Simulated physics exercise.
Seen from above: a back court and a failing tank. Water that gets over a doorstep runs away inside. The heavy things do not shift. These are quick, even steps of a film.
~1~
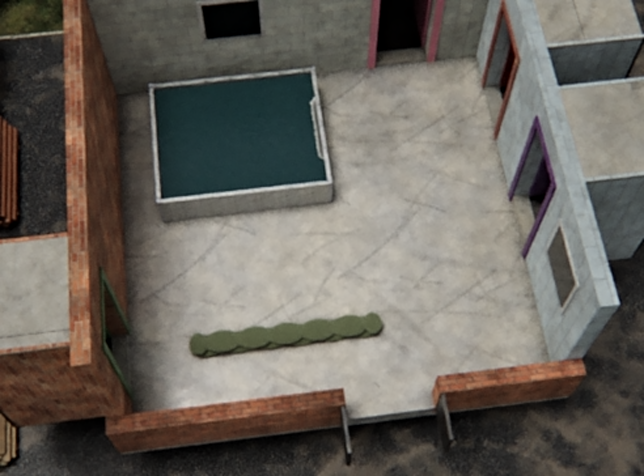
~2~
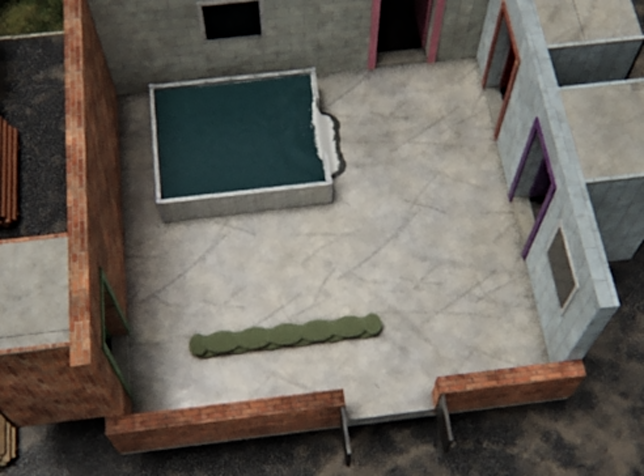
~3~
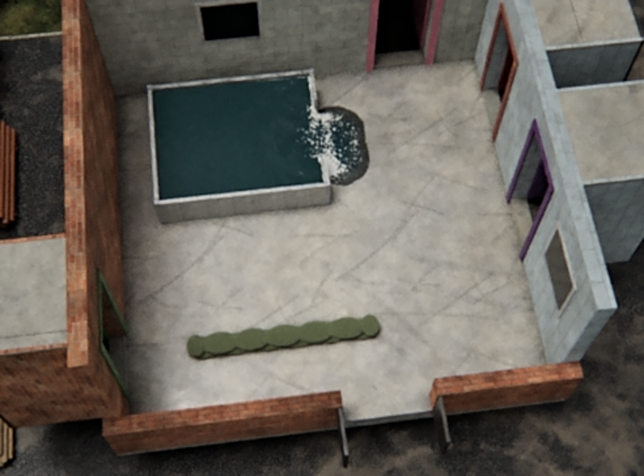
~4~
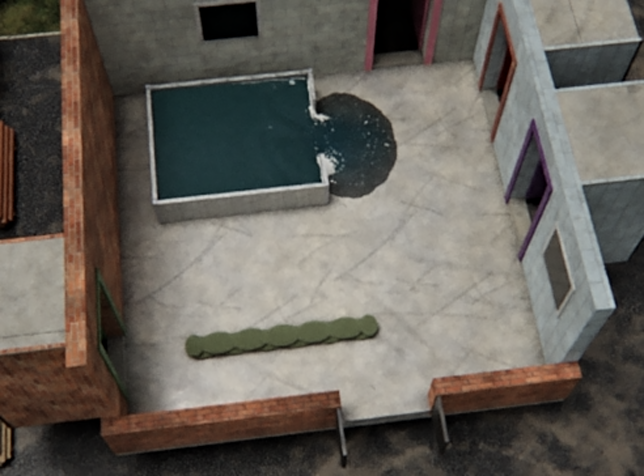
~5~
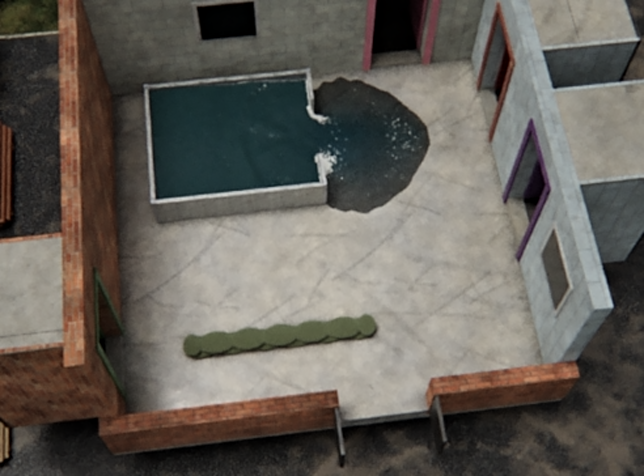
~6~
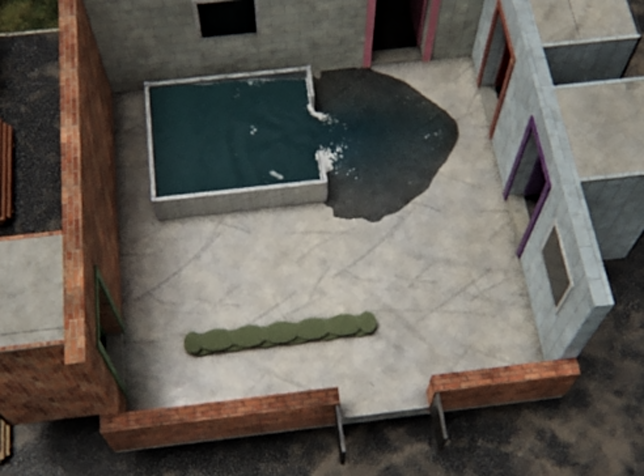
Water burst through the right side of a raised tank in a walled court, foaming at the gap, and spread rightward across the pale floor in a widening dark pool, away from the low green hedge.
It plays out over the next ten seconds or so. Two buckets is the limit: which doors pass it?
The green door holds within the limit; the purple door holds within the limit; the red door floods; the pink door floods.
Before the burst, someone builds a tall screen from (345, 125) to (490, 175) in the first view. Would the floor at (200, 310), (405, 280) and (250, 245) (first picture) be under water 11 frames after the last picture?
One after the other: No water, covered, clear.
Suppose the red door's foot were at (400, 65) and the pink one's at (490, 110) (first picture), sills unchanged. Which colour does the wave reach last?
Last comes the one in green.
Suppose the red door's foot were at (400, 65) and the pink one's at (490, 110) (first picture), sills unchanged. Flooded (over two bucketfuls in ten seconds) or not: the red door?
Then: Red door passes that mark.
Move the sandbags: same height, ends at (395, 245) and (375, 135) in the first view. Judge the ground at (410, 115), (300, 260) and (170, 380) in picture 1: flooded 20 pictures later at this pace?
In turn: Flooded, wet, no water.
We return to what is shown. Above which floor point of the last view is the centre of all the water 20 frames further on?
Near (314, 163).
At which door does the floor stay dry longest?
I say the one in green.
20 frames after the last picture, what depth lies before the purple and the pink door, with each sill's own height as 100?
About 70 and 150 per cent.
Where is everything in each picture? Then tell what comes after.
The first picture shows the tank at (239, 136) is whole and still.
In the second picture, the front is at (333, 173), out from the gap at (319, 139).
In the third picture, water pours out at (317, 142) and has run to (363, 165).
In the fourth picture, water pours out at (316, 142) and has run to (391, 158).
In the fifth picture, the front is at (424, 144), out from the gap at (314, 140).
In the sixth picture, the front is at (452, 135), out from the gap at (315, 138).
A moment on, water covers 25 % of the floor; the green door not reached, the purple door not reached, the red door under two buckets in, the pink door wet at the sill, nothing in.
Next, water covers 30 % of the floor; the green door not reached, the purple door wet at the sill, nothing in, the red door far over two buckets in, the pink door under two buckets in.
Then, water covers 40 % of the floor; the green door not reached, the purple door wet at the sill, nothing in, the red door far over two buckets in, the pink door over two buckets in.
Later, water covers 60 % of the floor; the green door not reached, the purple door wet at the sill, nothing in, the red door far over two buckets in, the pink door over two buckets in.
In the end, water covers 90 % of the floor; the green door wet at the sill, nothing in, the purple door wet at the sill, nothing in, the red door far over two buckets in, the pink door far over two buckets in.
